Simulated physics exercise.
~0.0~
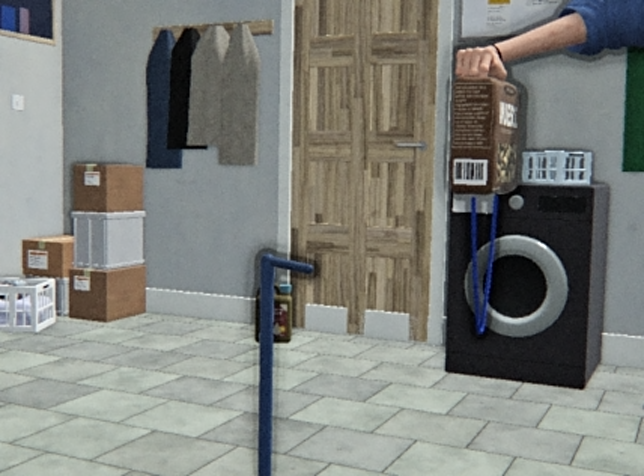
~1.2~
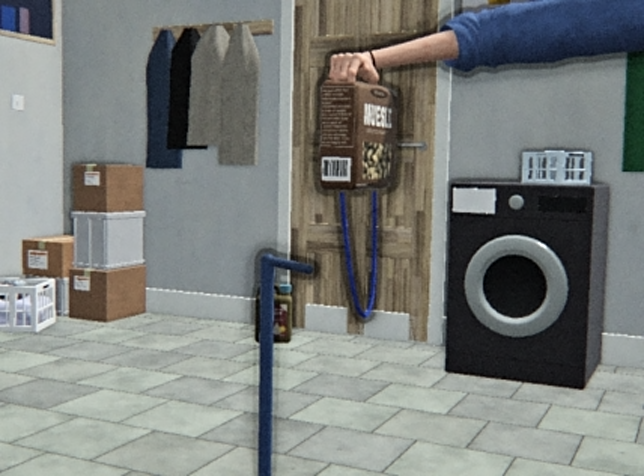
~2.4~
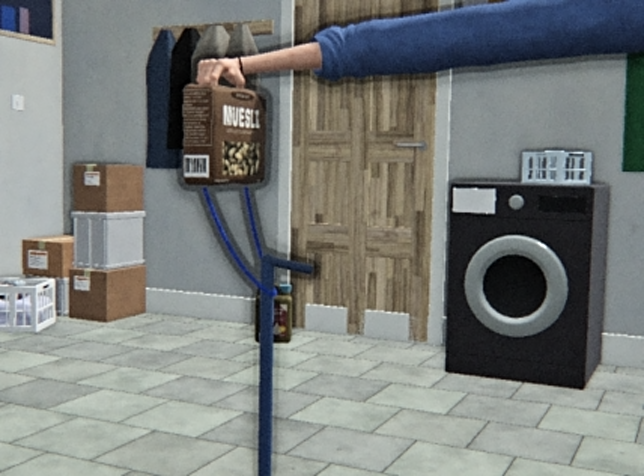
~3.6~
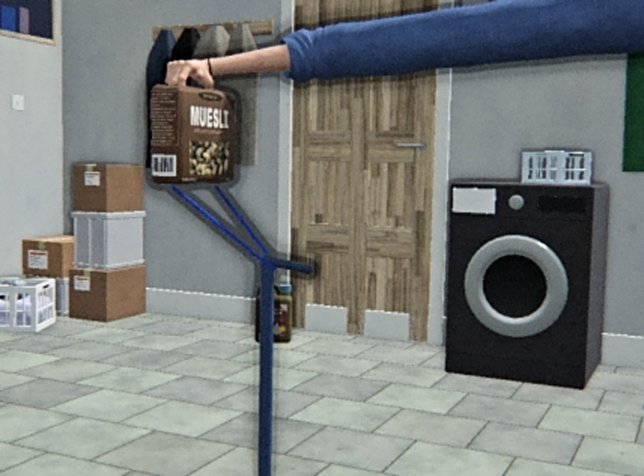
In a grey-walled room with a pale tiled floor, seen from a fixed, level view, a blue post with a short sideways hook stands in front of a wooden door. Stacked boxes and hanging coats are at the left, and a black washing machine is at the right. A blue-sleeved arm reaches in from the right, holding a brown muesli bag upright with a blue loop dangling low beneath it. The hand carries the bag left across the door and over the post. The loop catches at the hook, stretches tight, and the hand stops with the bag snagged just past the post.
